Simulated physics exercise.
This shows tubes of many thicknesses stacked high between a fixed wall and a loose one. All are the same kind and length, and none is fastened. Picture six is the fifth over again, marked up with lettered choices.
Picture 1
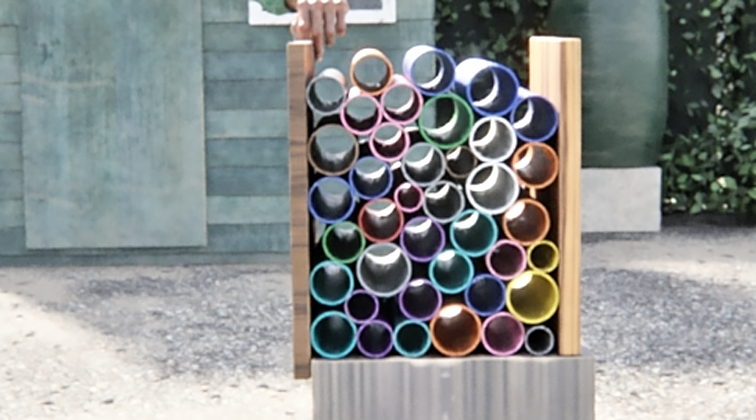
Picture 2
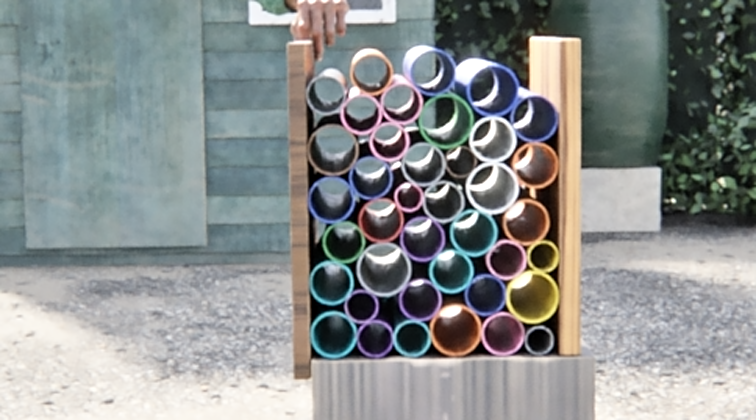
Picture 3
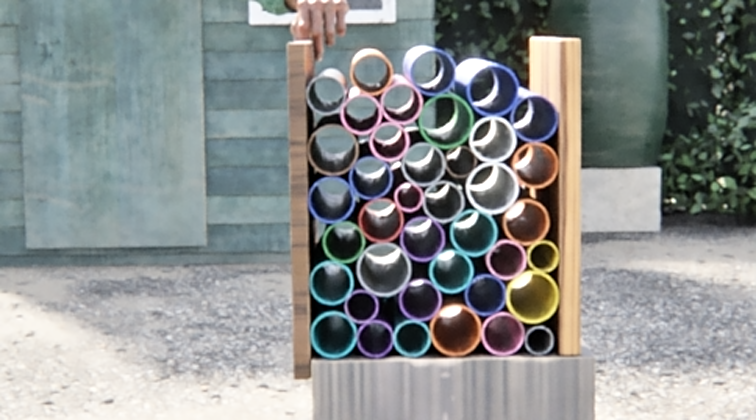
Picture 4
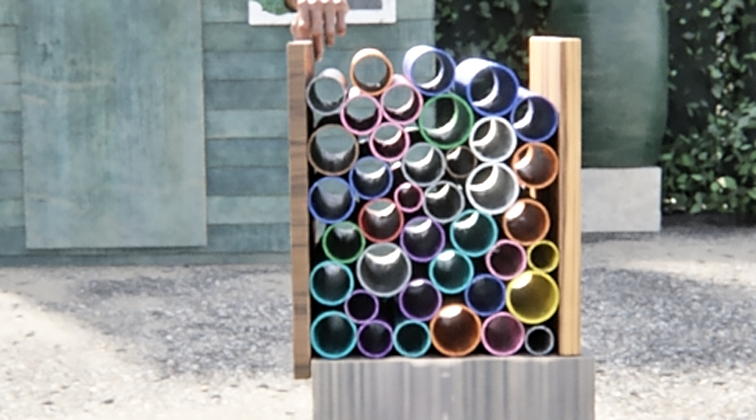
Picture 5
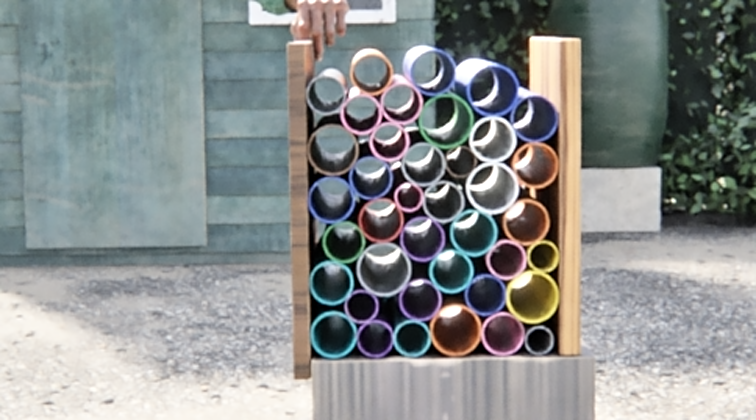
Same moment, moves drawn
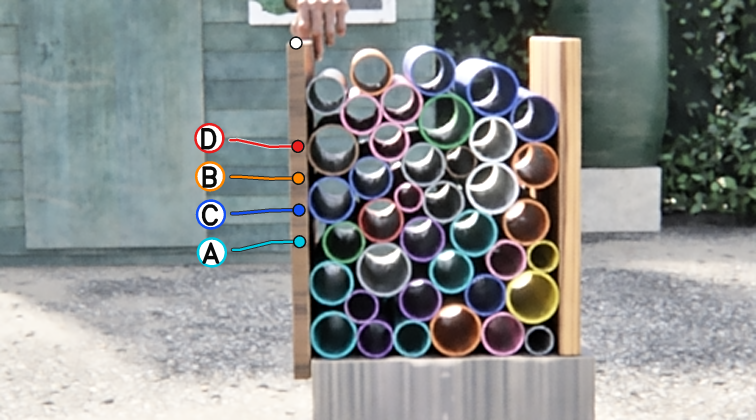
Nothing visibly moves, neither the stacked tubes nor the hand at the top left nor the camera, which looks straight at the open ends from the front. Blue, pink, turquoise, purple, orange, grey and yellow tubes fill the space between two upright wooden boards on a grey base. Behind them are pale sunlit ground, a blue-green plank wall at left and leafy greenery at right.
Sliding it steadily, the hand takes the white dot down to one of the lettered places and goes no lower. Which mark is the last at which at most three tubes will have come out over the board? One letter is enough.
At most to B.
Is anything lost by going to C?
At C: Yes.
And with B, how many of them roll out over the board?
The count is one.
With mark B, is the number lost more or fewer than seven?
Fewer than seven.
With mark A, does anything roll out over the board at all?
Yes.
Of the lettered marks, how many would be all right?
Two of them.
On the marked copy, A at (300, 242); B at (298, 179); C at (299, 210); D at (298, 146); the white dot at (296, 43).
Taking B. A third of the way, top of the board (307, 104).
Two thirds of the way, top of the board (308, 174).
When it is over, top of the board (308, 178), one out over the board.
As for the rest, A more than three out over the board; C four out over the board; D one out over the board.
